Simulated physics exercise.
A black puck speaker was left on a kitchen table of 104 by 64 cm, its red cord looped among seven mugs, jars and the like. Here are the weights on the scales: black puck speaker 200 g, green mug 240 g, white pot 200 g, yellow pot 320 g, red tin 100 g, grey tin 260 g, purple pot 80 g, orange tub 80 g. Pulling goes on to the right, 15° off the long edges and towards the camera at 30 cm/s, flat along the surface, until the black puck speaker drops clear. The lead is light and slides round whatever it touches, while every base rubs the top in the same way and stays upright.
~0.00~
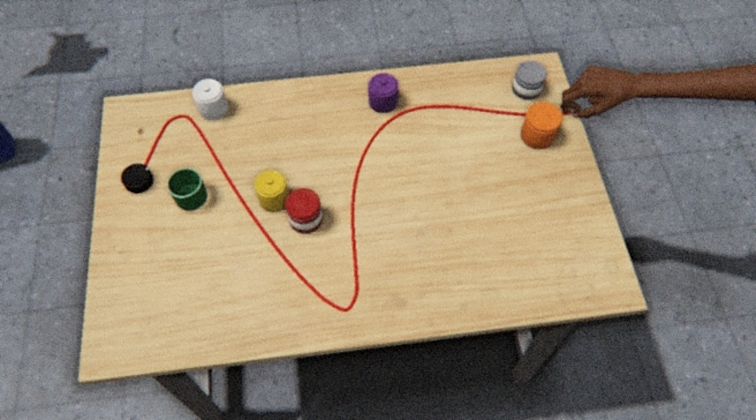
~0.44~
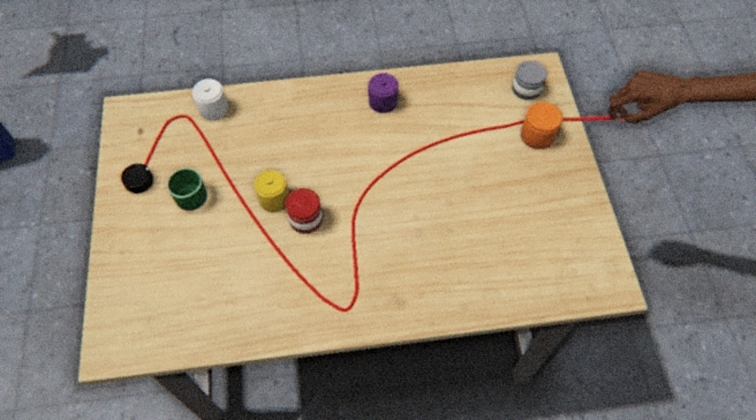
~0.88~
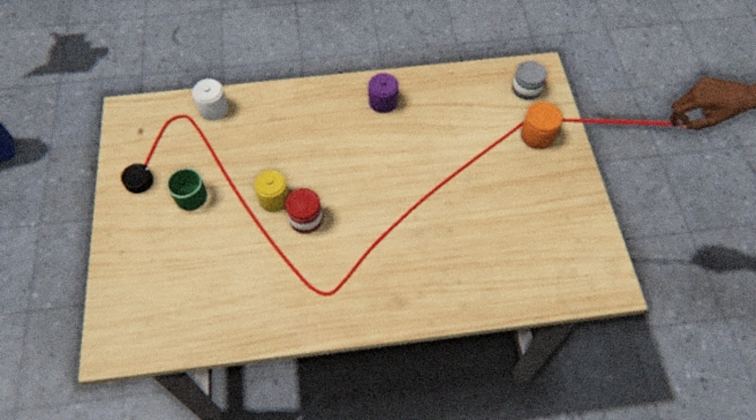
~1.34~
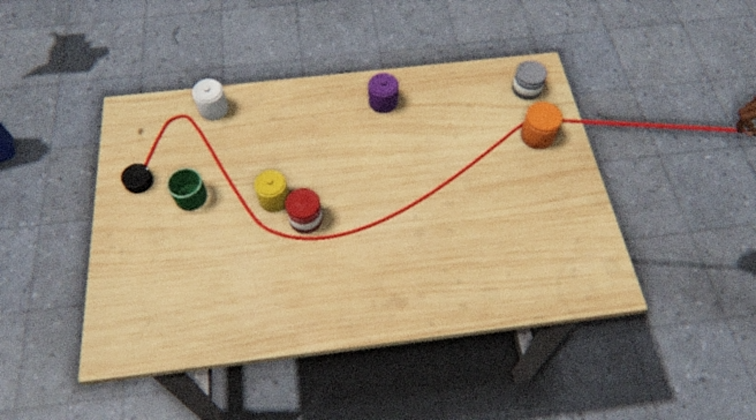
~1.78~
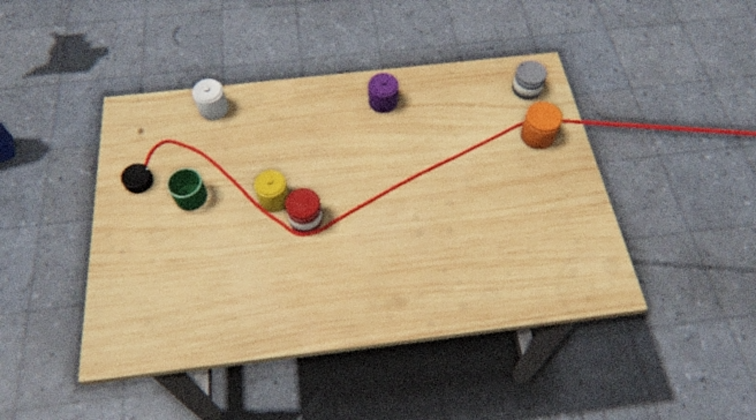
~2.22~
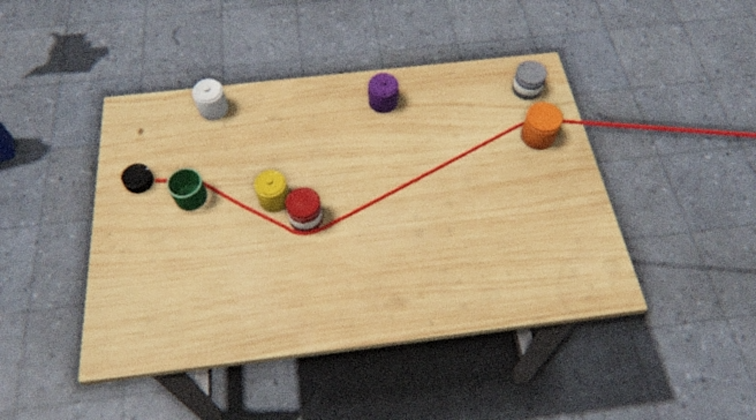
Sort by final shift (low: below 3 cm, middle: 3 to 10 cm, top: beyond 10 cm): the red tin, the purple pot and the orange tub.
Result: Red tin moves a moderate way, purple pot stays about where it is, orange tub reaches the top band.
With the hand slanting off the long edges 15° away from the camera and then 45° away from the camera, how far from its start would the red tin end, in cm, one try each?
It would shift around 11 cm the first time and around 12 cm the second time.
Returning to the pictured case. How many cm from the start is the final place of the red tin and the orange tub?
About 8 cm, 18 cm.
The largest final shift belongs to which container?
Looks like the orange tub.
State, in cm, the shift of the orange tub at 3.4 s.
About 16 cm.
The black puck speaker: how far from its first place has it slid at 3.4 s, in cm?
Call it close to 26 cm.
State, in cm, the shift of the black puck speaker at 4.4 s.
Some 54 cm.
After 3.4 s the black puck speaker has slid 25 cm; shifted so far, orange tub 16 cm, red tin 8 cm, green mug 2 cm, yellow pot 2 cm.
After 4.4 s the black puck speaker has slid 54 cm; shifted so far, orange tub 16 cm, red tin 8 cm, yellow pot 2 cm, green mug 2 cm.
After 5.4 s the black puck speaker has slid 83 cm; shifted so far, orange tub 16 cm, red tin 8 cm, yellow pot 2 cm, green mug 2 cm.
After 6.2 s the black puck speaker is off the top; shifted so far, orange tub 19 cm at (596, 186), red tin 8 cm at (311, 166), yellow pot 2 cm, green mug 2 cm, purple pot 0 cm at (384, 81).
